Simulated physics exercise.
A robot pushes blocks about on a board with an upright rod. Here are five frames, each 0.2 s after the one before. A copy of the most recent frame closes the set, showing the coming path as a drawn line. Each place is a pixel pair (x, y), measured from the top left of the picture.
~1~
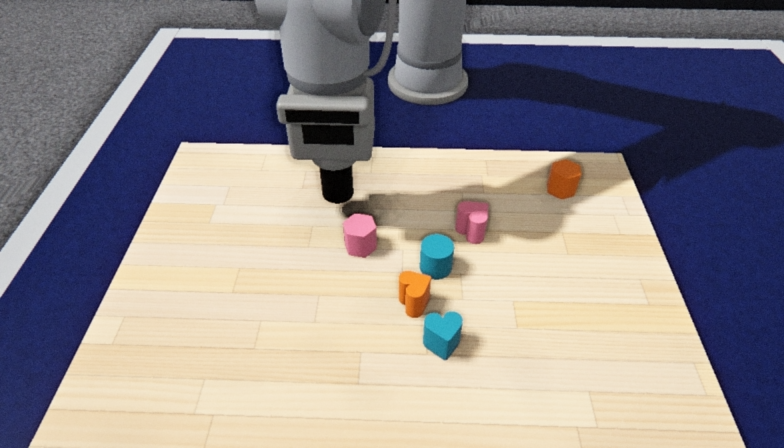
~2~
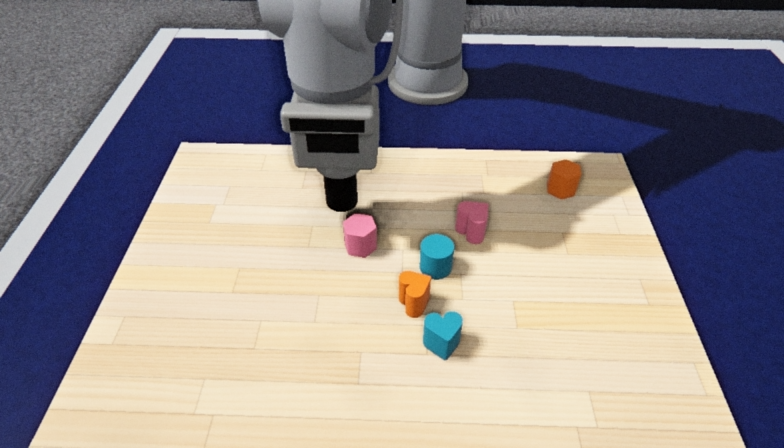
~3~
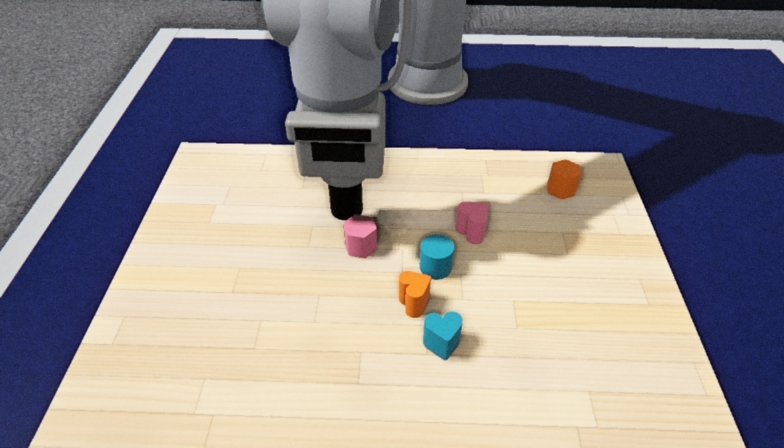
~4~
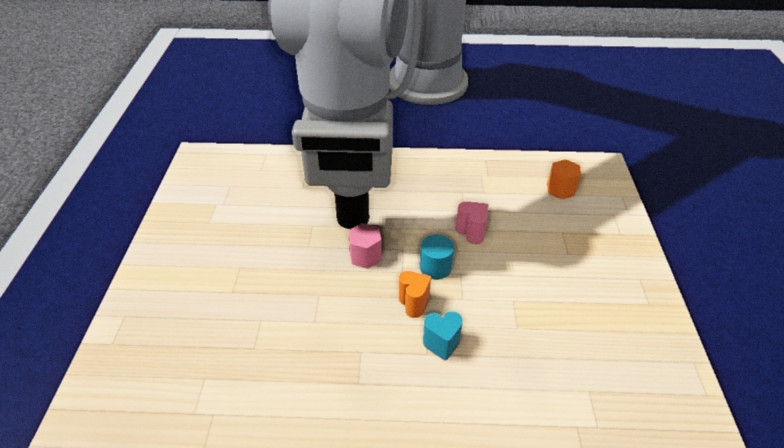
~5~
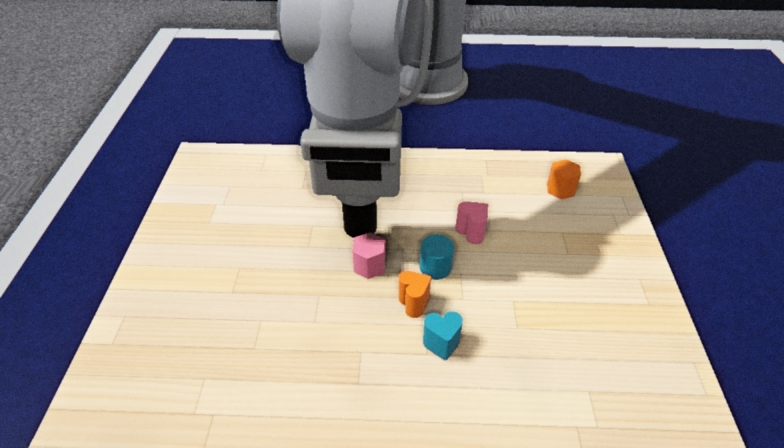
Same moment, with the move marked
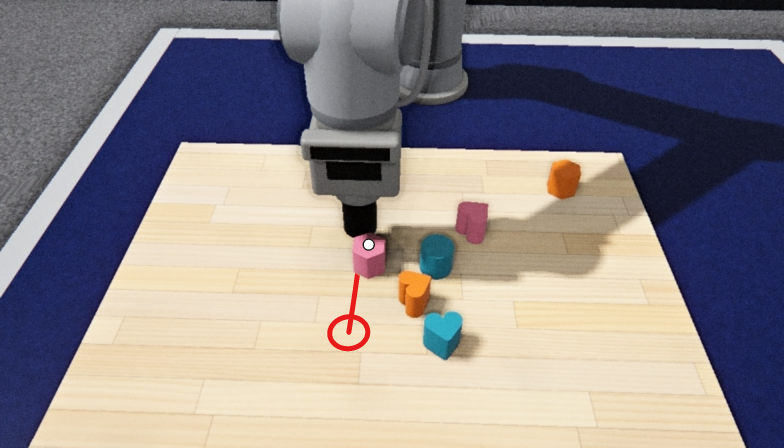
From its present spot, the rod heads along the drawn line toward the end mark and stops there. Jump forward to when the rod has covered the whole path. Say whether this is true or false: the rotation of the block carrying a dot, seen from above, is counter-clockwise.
That is true.
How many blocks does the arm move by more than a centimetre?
It's going to be one.
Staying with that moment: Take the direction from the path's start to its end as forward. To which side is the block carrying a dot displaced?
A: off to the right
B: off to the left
That would be B.
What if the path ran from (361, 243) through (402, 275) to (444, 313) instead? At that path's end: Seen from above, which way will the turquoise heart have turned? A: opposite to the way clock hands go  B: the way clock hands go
It's A.
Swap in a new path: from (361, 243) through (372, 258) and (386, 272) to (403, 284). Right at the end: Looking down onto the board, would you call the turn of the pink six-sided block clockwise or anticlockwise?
Seen from overhead, it turns clockwise.
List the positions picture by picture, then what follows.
The first frame shows lower end of the rod (338, 194), tops of blocks, pink six-sided block (360, 225), orange heart (415, 282).
The second frame shows rod (342, 202), blocks as before.
The third frame shows rod (347, 210), blocks as before.
The fourth frame shows rod (353, 219), pink six-sided block (365, 235).
The fifth frame shows rod (361, 227), pink six-sided block (369, 245), orange heart (415, 282).
The drawn path runs from (361, 243) directly to (349, 332); the dot is on the pink six-sided block.
What follows on the original path. One third of the way, rod (357, 255); pink six-sided block (371, 273), turned 15° anticlockwise.
Two thirds of the way, rod (353, 284); pink six-sided block (378, 300), turned 50° anticlockwise.
At the end, rod (347, 317); pink six-sided block (384, 315), turned 120° anticlockwise; orange heart not moved.
